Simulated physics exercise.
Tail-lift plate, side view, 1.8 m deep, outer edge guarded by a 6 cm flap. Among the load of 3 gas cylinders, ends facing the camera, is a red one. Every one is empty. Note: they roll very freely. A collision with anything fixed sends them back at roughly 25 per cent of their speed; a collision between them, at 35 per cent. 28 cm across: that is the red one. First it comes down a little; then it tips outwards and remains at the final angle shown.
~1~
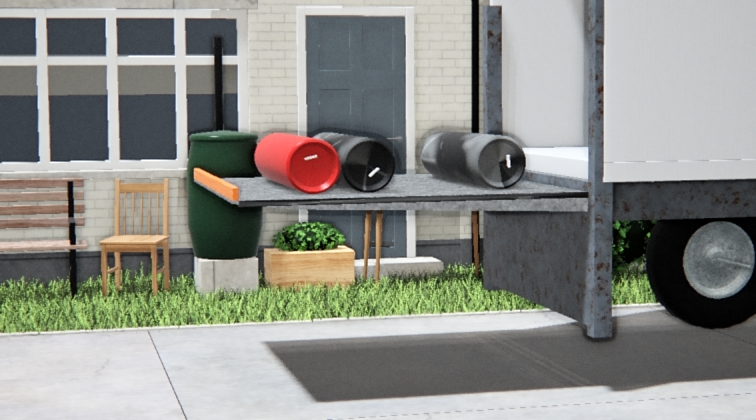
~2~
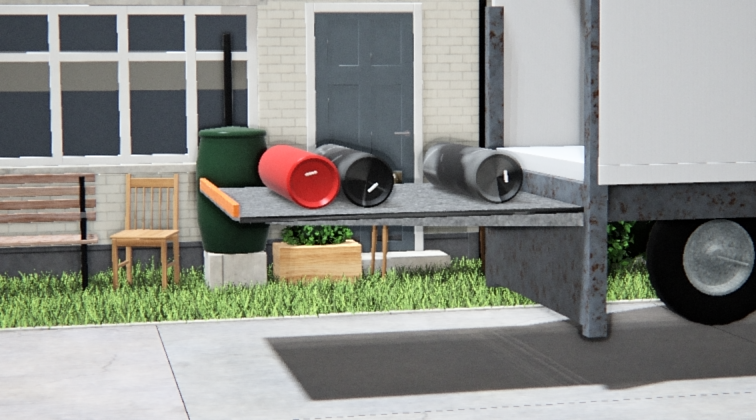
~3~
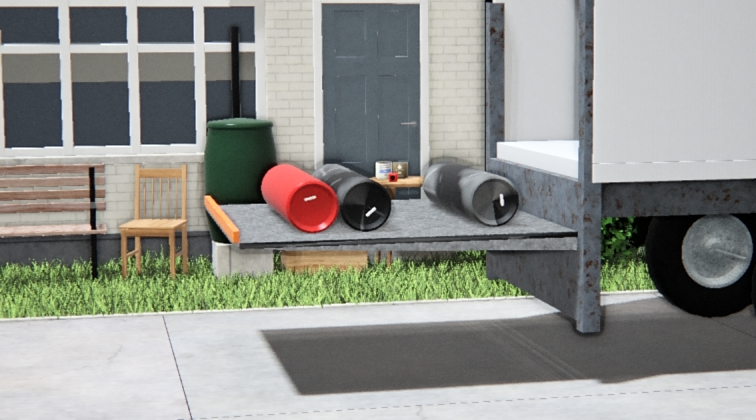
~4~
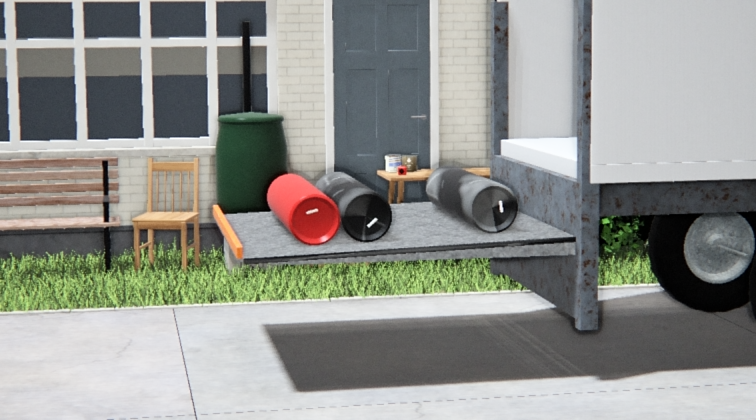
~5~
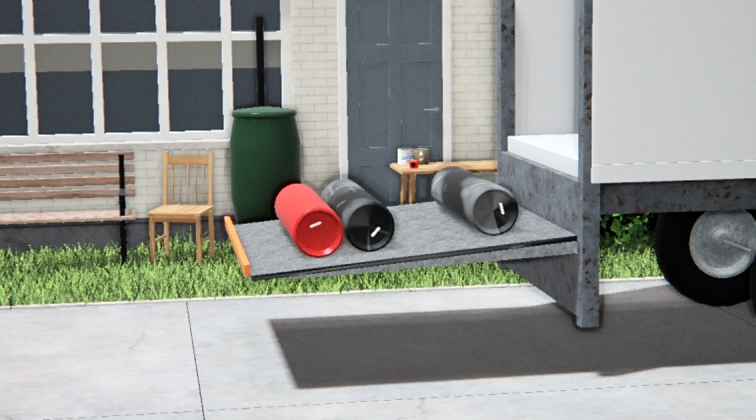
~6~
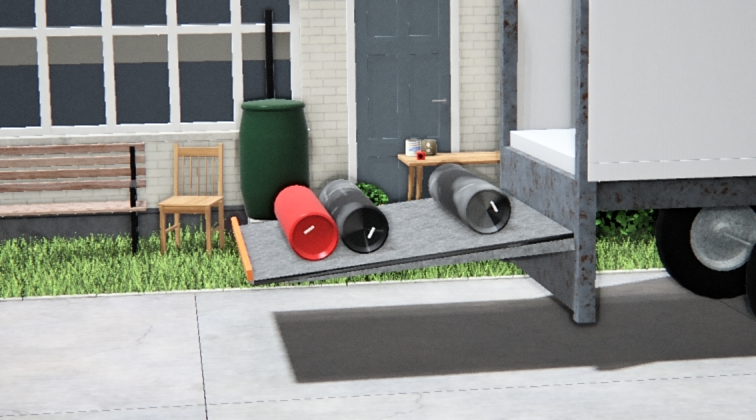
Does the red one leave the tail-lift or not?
Red: Not over.
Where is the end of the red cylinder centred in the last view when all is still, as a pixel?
Around (269, 244).
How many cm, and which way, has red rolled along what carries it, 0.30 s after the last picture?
By then red sits 10 left of where it began.
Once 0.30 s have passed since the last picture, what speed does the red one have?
Roughly 0.4 m/s.
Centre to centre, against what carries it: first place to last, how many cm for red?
For red, 30.
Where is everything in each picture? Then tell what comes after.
The first picture shows red (314, 167); plate level; stop at (235, 194); 3 of the 3 make up the bottom layer on the plate.
The second picture shows red (314, 183); plate level.
The third picture shows red (313, 208); plate level.
The fourth picture shows red (315, 221); plate tilted 2°; stop at (240, 253).
The fifth picture shows red (319, 233); plate tilted 5°.
The sixth picture shows red (315, 237); plate tilted 6°; stop at (250, 275).
Another 0.3 s on from the last picture, red is on the plate, 30 cm from the stop, rolling left; 0 over the stop so far.
Another 0.7 s on from the last picture, red is on the plate, 10 cm from the stop, rolling left; 0 over the stop so far.
Another 1.1 s on from the last picture, still the same for red; 0 over the stop so far.
In the end (1.5 s after the last picture), red is on the plate, 10 cm from the stop; 0 over the stop so far.
